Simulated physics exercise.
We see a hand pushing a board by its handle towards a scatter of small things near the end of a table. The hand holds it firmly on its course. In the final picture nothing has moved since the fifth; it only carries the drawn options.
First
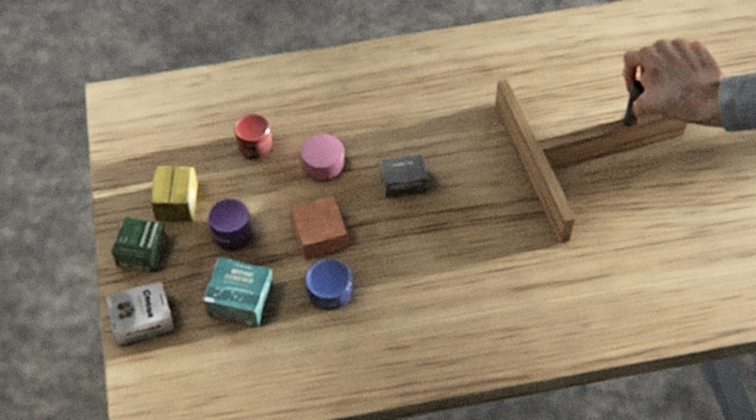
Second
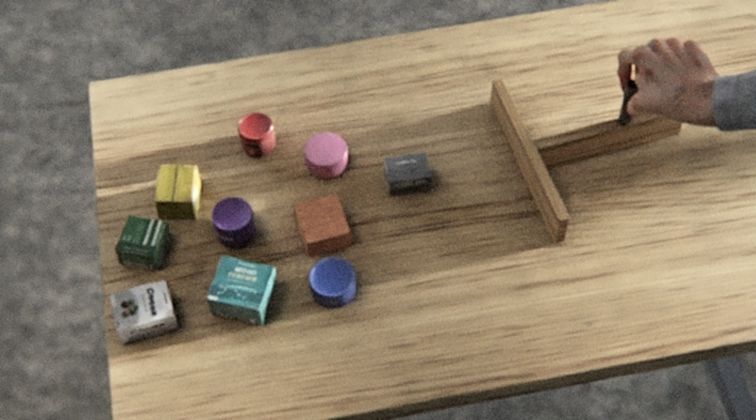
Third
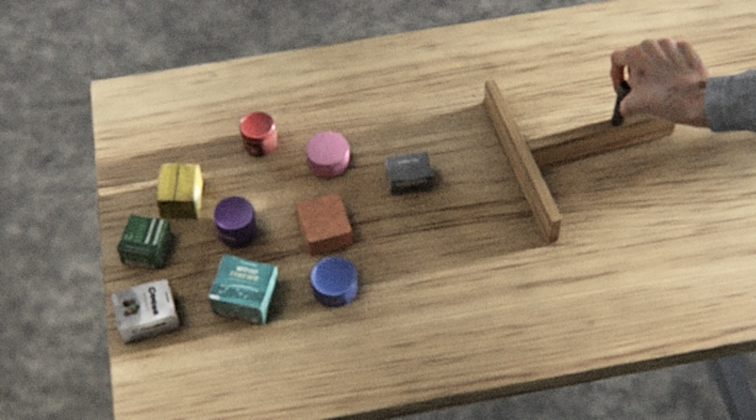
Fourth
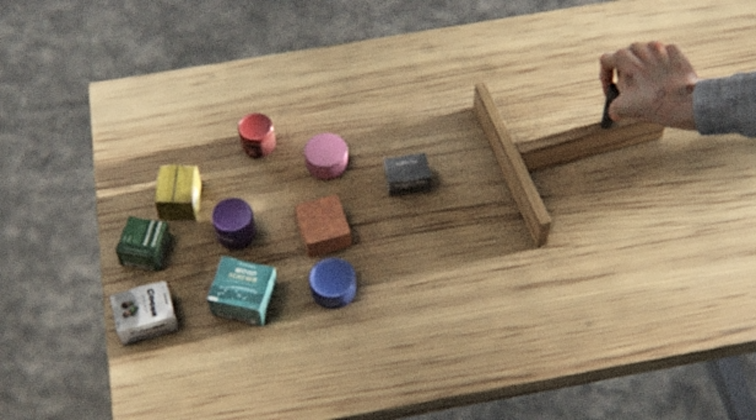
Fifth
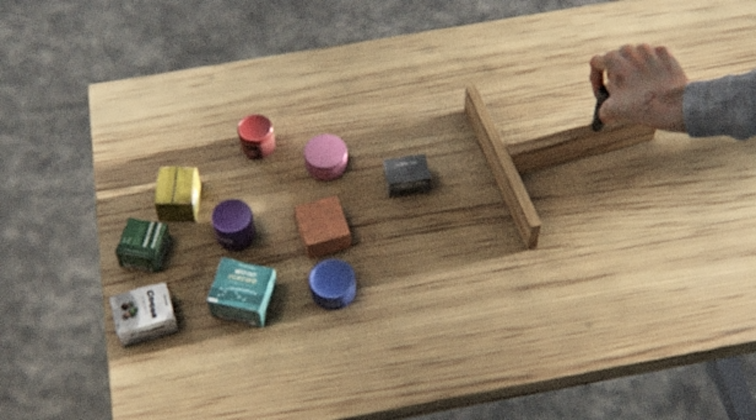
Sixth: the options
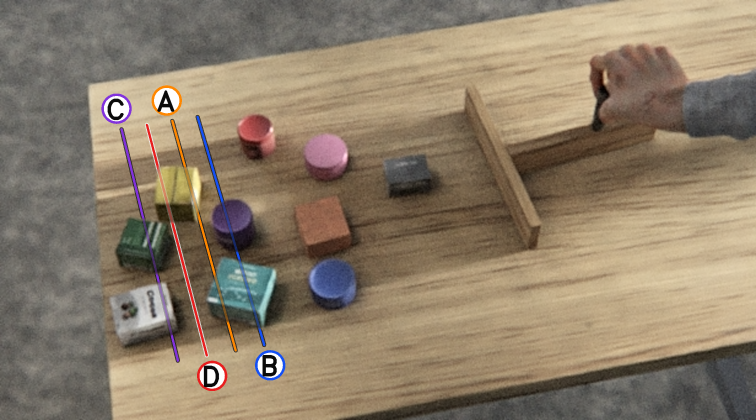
In this clip, a hand grips the handle of a wooden board and slides it slightly left across a table towards ten scattered small boxes and tubs, which stay in place with a gap between them and the board.
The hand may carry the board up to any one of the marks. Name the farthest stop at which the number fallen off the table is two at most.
D is the last line within the limit.
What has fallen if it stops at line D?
The green packet.
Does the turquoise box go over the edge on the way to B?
No.
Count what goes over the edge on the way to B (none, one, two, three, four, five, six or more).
In all, none.
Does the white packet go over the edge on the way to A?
By then, no.
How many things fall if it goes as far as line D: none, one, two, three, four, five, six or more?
By then, one.
On the marked copy, A at (202, 228); B at (229, 224); C at (148, 237); D at (175, 233).
With D. Early on, board (387, 172); grey packet (357, 186); white packet (144, 314).
Further on, board (270, 191); purple tub (204, 226); blue tub (294, 307).
At the end, board (174, 208); green packet over the edge; yellow box (101, 205); one fallen.
As for the rest, A is within the limit but short; B is within the limit but short; C drops three.
